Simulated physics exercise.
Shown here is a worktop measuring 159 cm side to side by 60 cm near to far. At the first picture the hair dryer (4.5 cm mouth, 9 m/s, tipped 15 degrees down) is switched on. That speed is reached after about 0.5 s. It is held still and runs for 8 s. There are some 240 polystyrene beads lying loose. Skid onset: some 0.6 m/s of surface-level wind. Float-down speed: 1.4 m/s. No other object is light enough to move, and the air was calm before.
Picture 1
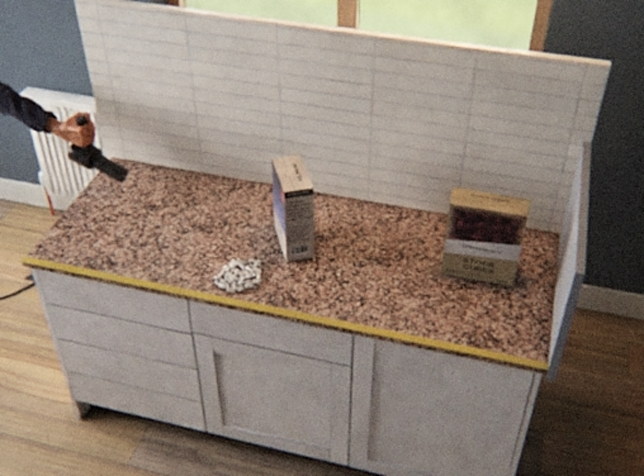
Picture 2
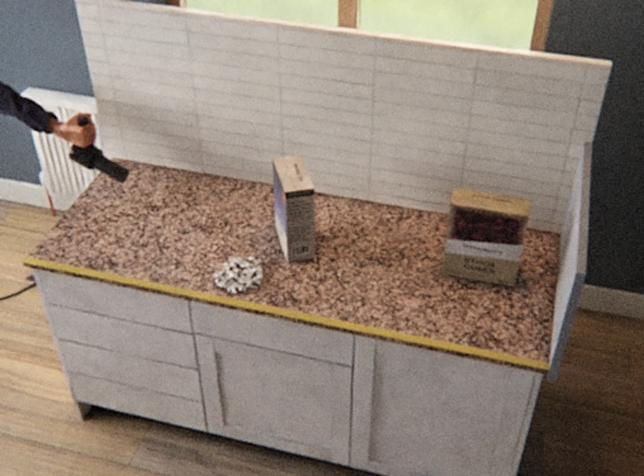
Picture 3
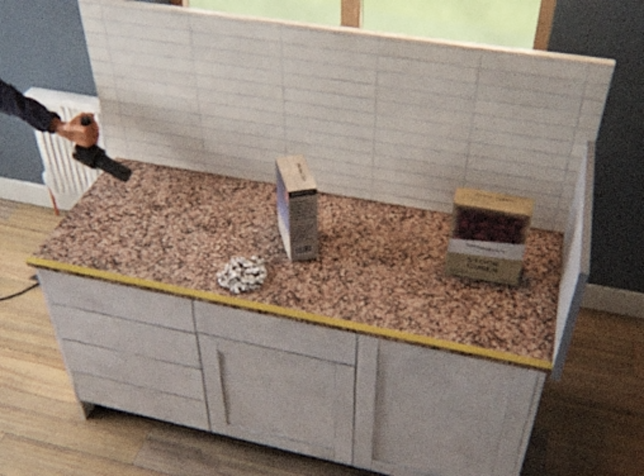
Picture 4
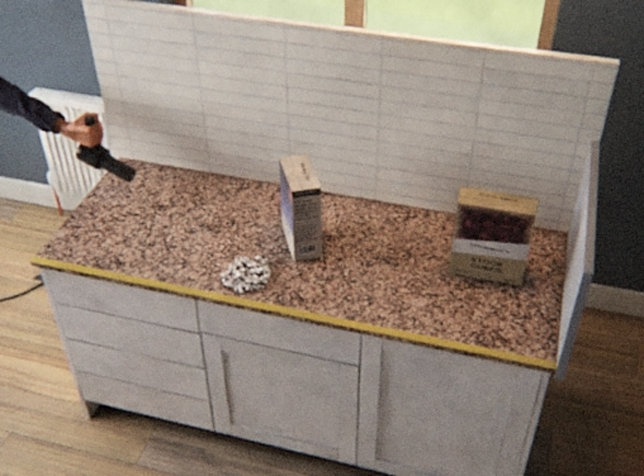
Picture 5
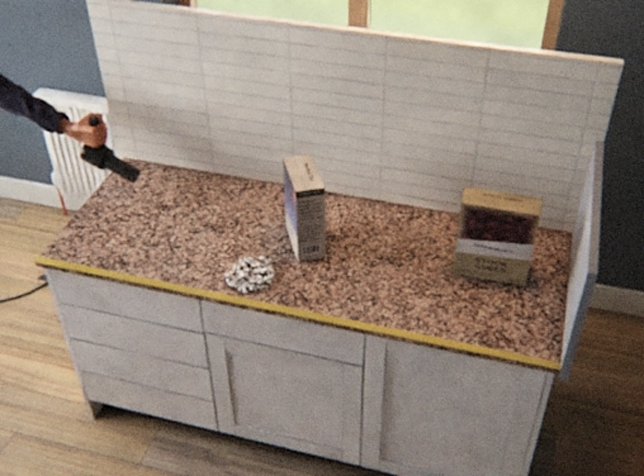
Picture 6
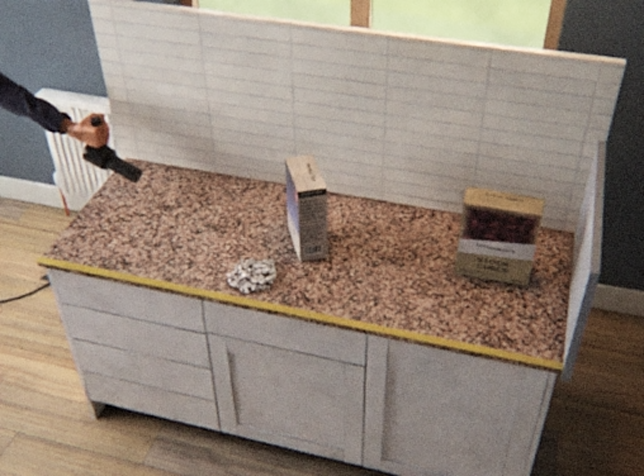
To begin with, a hand at the left points a dark hair dryer down towards a speckled worktop holding a small pile of pale beads and two cartons. The whole view drifts slightly to the right, while the beads, the cartons and the hand stay put on and beside the worktop.
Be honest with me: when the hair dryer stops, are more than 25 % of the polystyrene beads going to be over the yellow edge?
My guess is the quarter mark gets passed at that edge.
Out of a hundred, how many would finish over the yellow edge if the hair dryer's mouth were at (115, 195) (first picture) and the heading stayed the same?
100 per cent, roughly.
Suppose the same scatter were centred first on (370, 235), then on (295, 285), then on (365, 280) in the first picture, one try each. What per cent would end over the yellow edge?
About 10, 90 and 2 in a hundred, in that order.
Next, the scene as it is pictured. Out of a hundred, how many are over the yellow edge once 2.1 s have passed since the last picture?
Close to 100 %.
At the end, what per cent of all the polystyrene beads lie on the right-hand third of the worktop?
Around 0 per cent.
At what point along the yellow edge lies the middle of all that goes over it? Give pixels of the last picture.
At roughly pixel (312, 319).
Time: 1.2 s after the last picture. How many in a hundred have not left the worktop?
Roughly 0 per cent.
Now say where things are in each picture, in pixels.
In the first frame, the middle of the polystyrene beads is near (242, 277), none has stirred yet and the mouth of the hair dryer is at (124, 176).
In the second frame, the middle of the polystyrene beads is near (243, 277), none has stirred yet and the yellow edge is centred on (267, 312).
In the third frame, the middle of the polystyrene beads is near (246, 277), none has stirred yet, the top of a carton is at (296, 172) and the top of a carton is at (494, 200).
In the fourth frame, the middle of the polystyrene beads is near (250, 277) and none has stirred yet.
In the fifth frame, the middle of the polystyrene beads is near (254, 277) and none has stirred yet.
In the sixth frame, the middle of the polystyrene beads is near (256, 277) and none has stirred yet.
Then, 1.2 s after the last picture the count stands so, 100 % are over the yellow edge.
Then, 2.1 s after the last picture the count stands so, 100 % are over the yellow edge.
Then, 4.0 s after the last picture the count stands so, 100 % are over the yellow edge.
Then, 7.6 s after the last picture, at the end, 100 % are over the yellow edge.
